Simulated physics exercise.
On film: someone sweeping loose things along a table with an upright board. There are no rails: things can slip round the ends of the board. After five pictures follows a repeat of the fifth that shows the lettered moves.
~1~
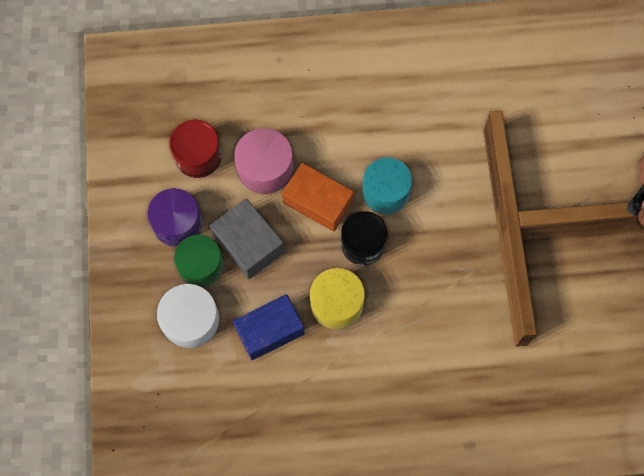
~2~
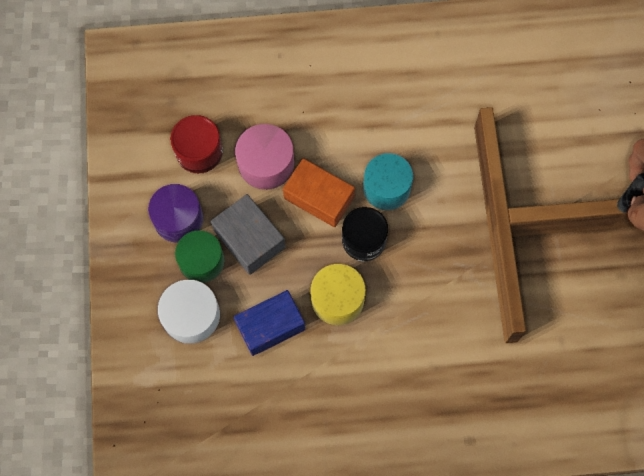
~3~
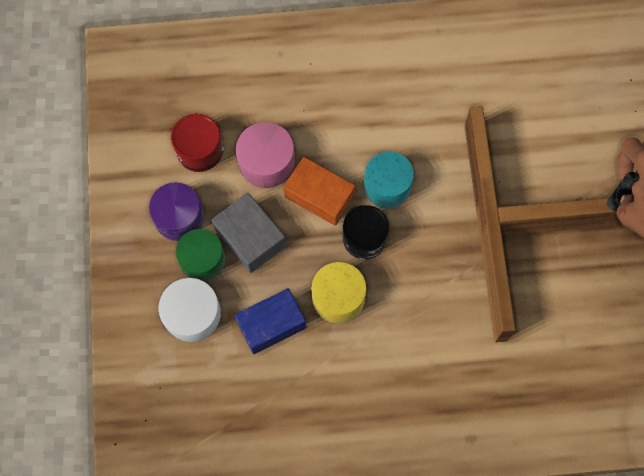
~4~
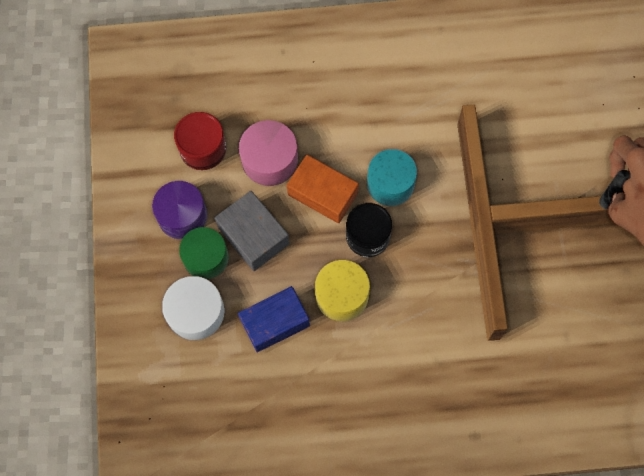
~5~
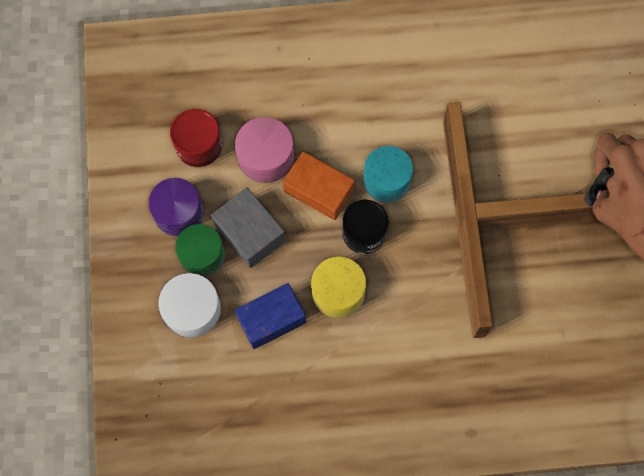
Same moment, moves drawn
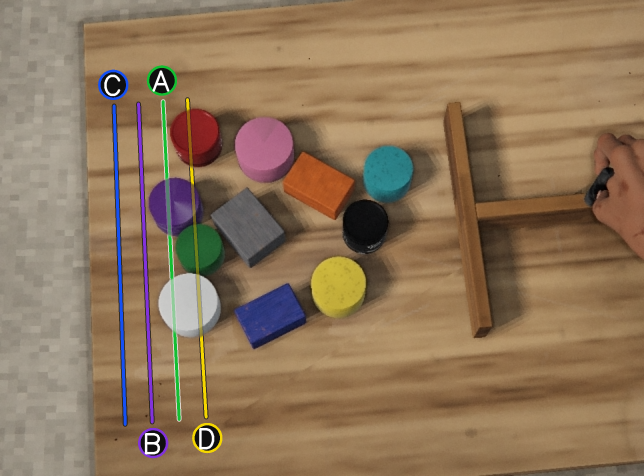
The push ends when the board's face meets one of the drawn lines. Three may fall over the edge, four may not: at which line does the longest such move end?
At A, and not beyond.
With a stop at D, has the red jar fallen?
By then, no.
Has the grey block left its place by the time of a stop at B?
Yes.
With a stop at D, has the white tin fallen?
By then, no.
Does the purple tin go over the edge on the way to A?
Yes.
On the marked copy, A at (171, 253); B at (145, 255); C at (119, 258); D at (196, 251).
With A. Early on, board (362, 220); yellow pot (333, 288); orange block (285, 201).
Further on, board (255, 230); green pot (135, 278); purple tin (132, 200).
At the end, board (170, 238); purple tin over the edge; green pot over the edge; three fallen.
As for the rest, B drops four; C drops five; D is within the limit but short.
